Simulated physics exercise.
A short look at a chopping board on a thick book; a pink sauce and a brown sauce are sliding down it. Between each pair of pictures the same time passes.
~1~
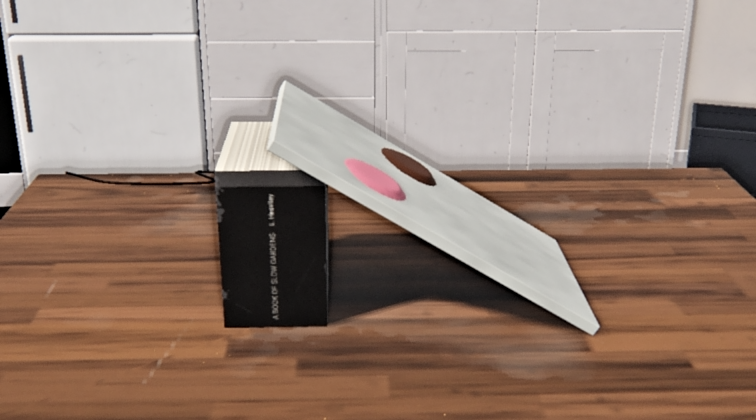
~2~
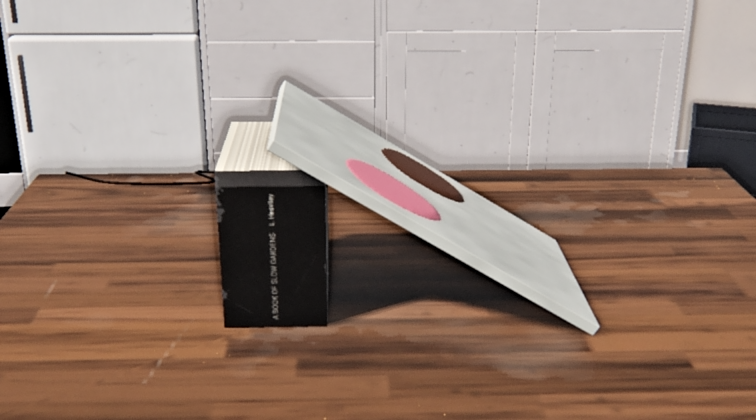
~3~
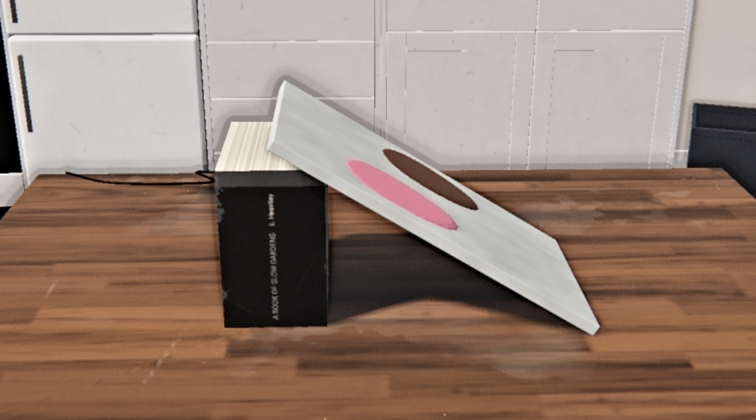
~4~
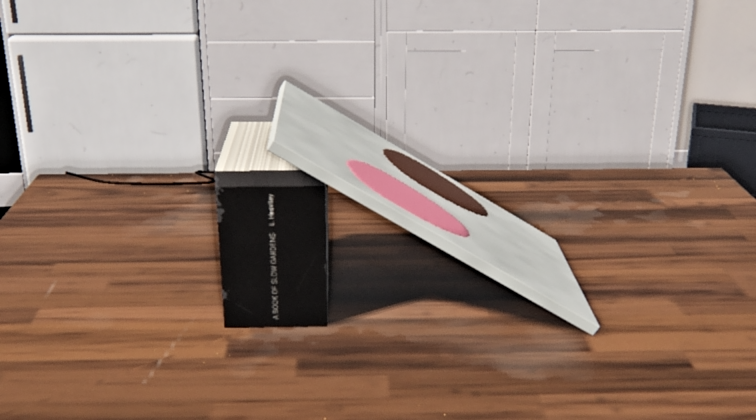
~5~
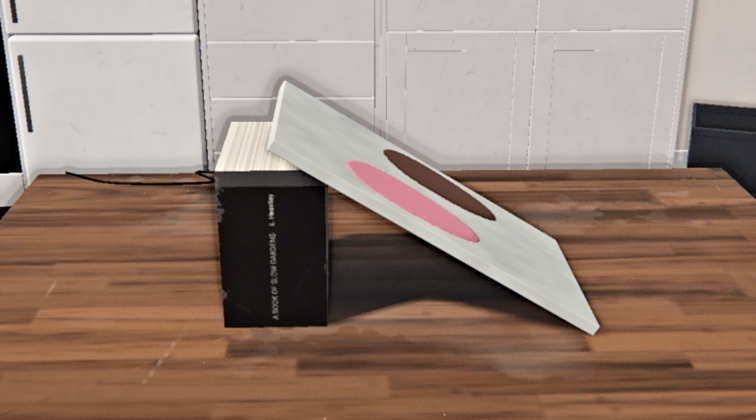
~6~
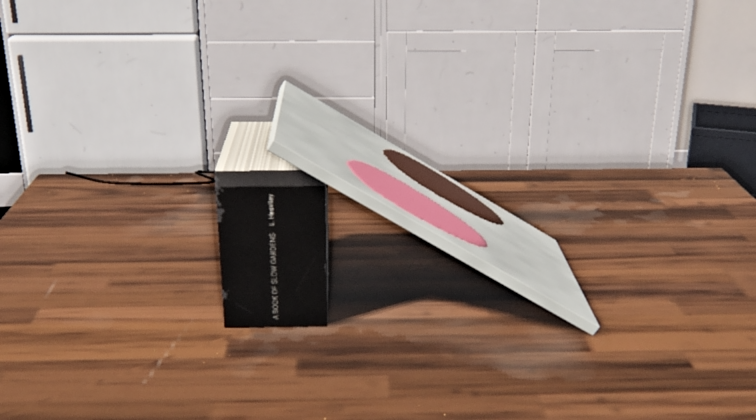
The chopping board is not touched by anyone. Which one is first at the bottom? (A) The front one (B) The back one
Option B: The back one.
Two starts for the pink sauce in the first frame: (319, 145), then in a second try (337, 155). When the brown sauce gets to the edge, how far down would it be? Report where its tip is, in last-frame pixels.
Roughly (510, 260), then (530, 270) for the other start.
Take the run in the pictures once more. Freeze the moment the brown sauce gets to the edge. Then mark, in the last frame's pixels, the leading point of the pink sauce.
Around (556, 282).
Next, the pink sauce is three quarters of the way down; the brown sauce is close to the edge.
Finally, the pink sauce is close to the edge; the brown sauce is at the low edge.
